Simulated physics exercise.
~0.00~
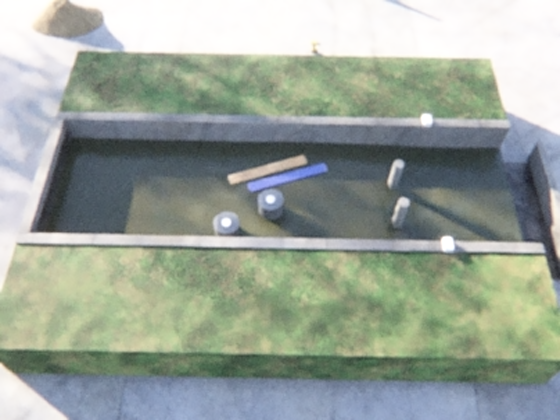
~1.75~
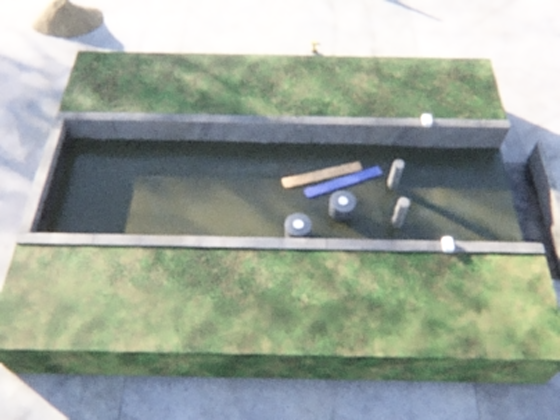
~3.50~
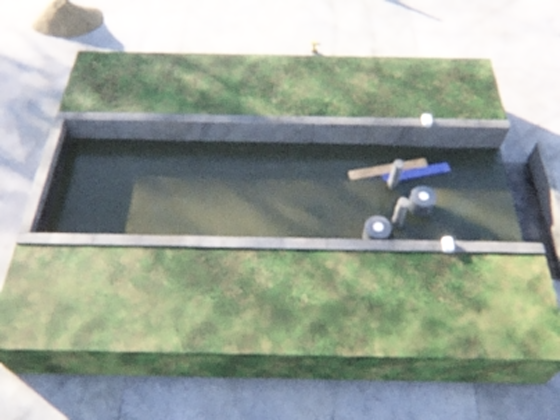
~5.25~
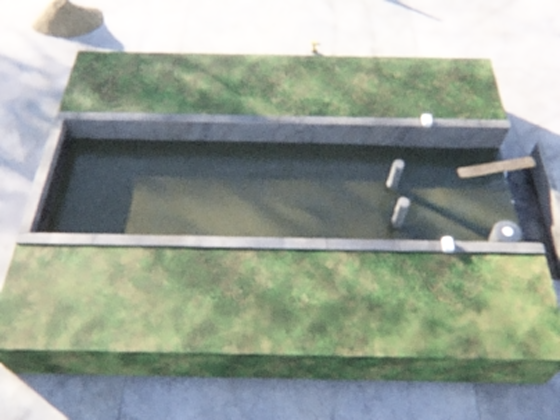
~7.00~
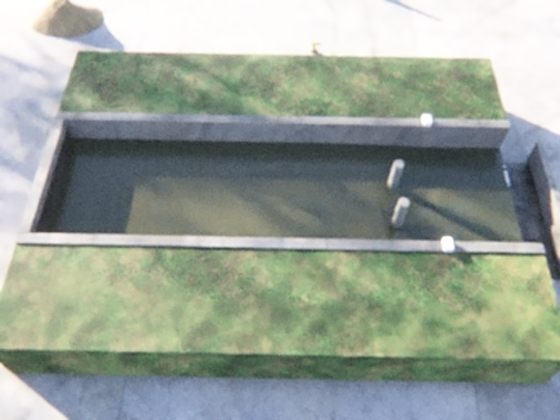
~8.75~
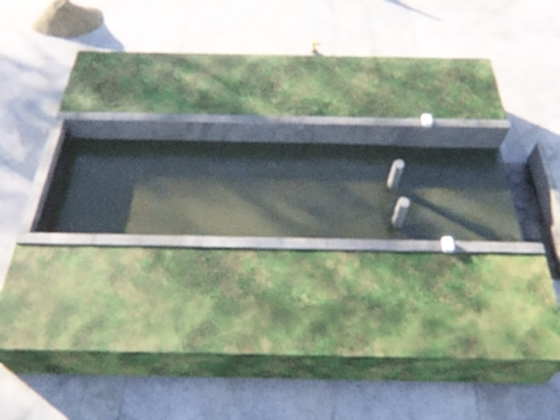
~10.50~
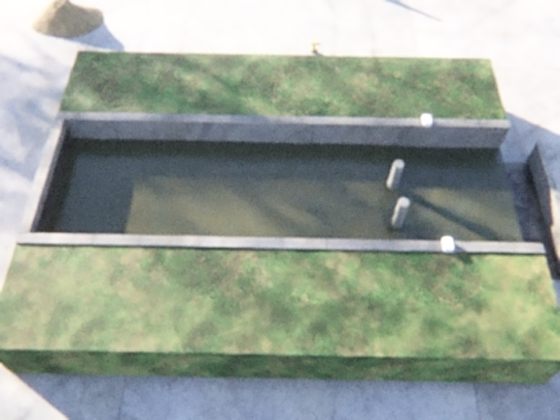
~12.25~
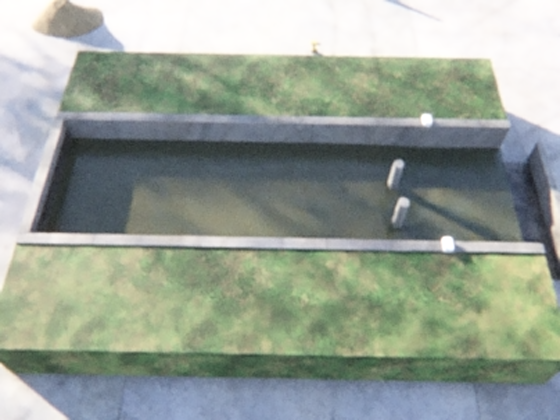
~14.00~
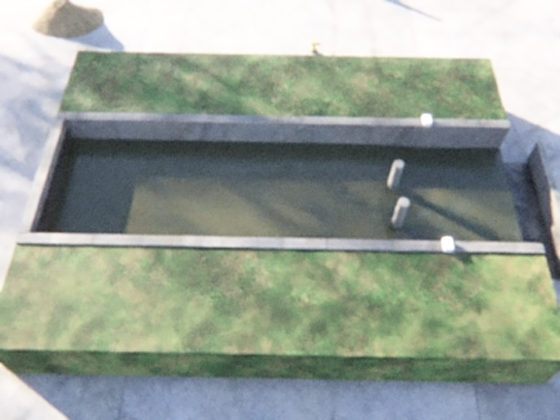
Water channel between grassy banks carrying two planks and two round tubs rightward past two posts and out of sight, leaving it empty of floating objects.
